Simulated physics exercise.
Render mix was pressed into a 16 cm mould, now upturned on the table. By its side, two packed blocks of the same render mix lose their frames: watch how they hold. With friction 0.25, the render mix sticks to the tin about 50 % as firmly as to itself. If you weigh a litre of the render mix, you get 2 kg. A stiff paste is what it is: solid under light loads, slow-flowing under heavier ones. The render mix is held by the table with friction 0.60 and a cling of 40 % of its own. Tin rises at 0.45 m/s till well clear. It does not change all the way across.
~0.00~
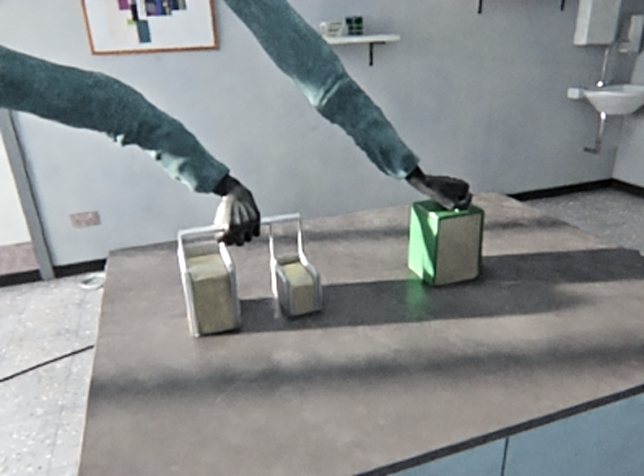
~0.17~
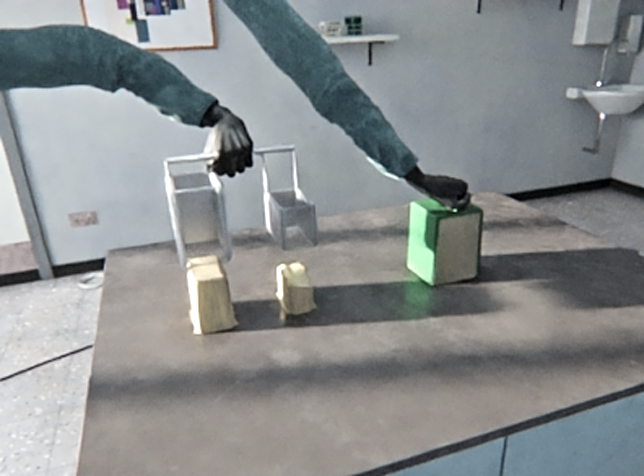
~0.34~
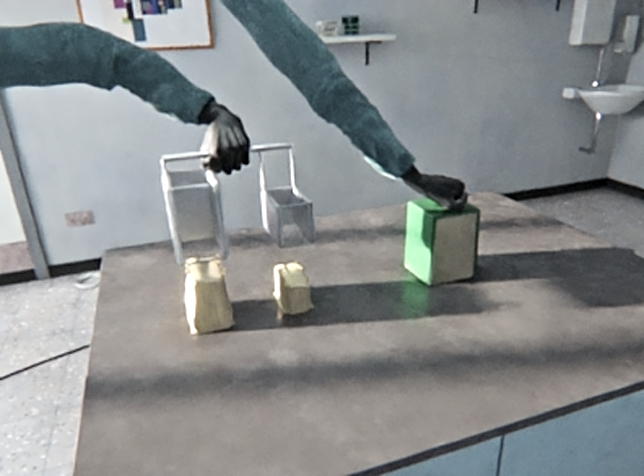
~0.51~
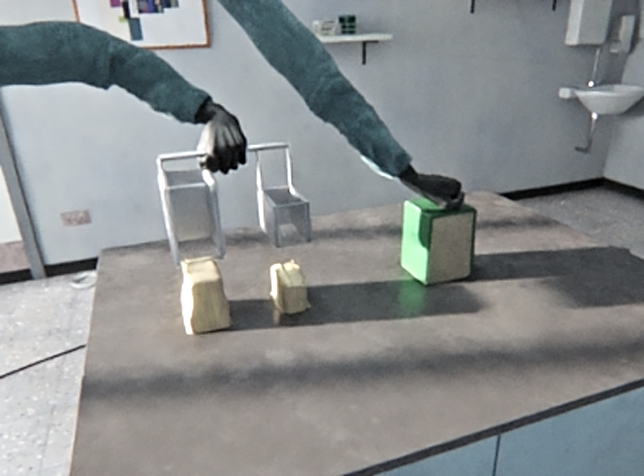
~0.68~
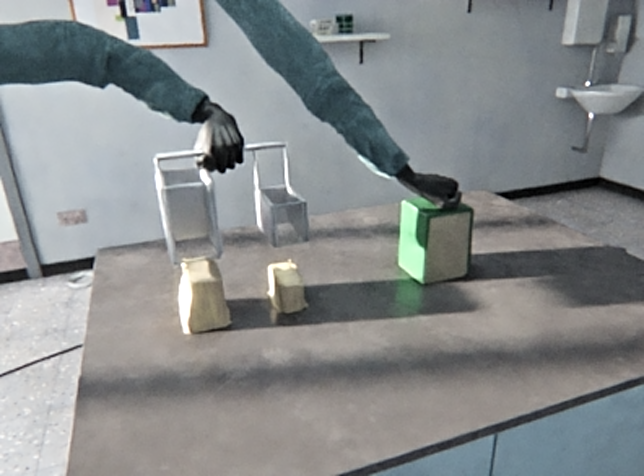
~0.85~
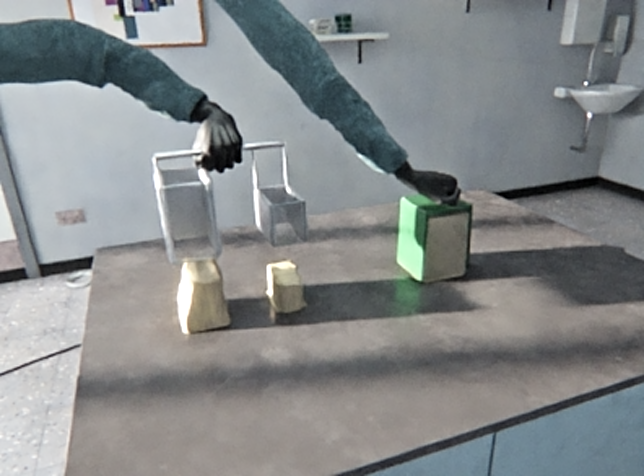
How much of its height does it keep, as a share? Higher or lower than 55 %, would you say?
Higher than 55 %.
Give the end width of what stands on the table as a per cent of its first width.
I'd put it at some 140 %.
After 1.06 s, the tin is up by 9.4 cm.
After 1.32 s, the tin is up by 21 cm; what stands on the table is 81 % of the tin's depth.
After 1.57 s, the tin is up by 28 cm; what stands on the table is 80 % of the tin's depth.
After 1.82 s, the tin is up by 28 cm; what stands on the table is 80 % of the tin's depth.
After 1.92 s, the tin is up by 28 cm; what stands on the table is 80 % of the tin's depth.
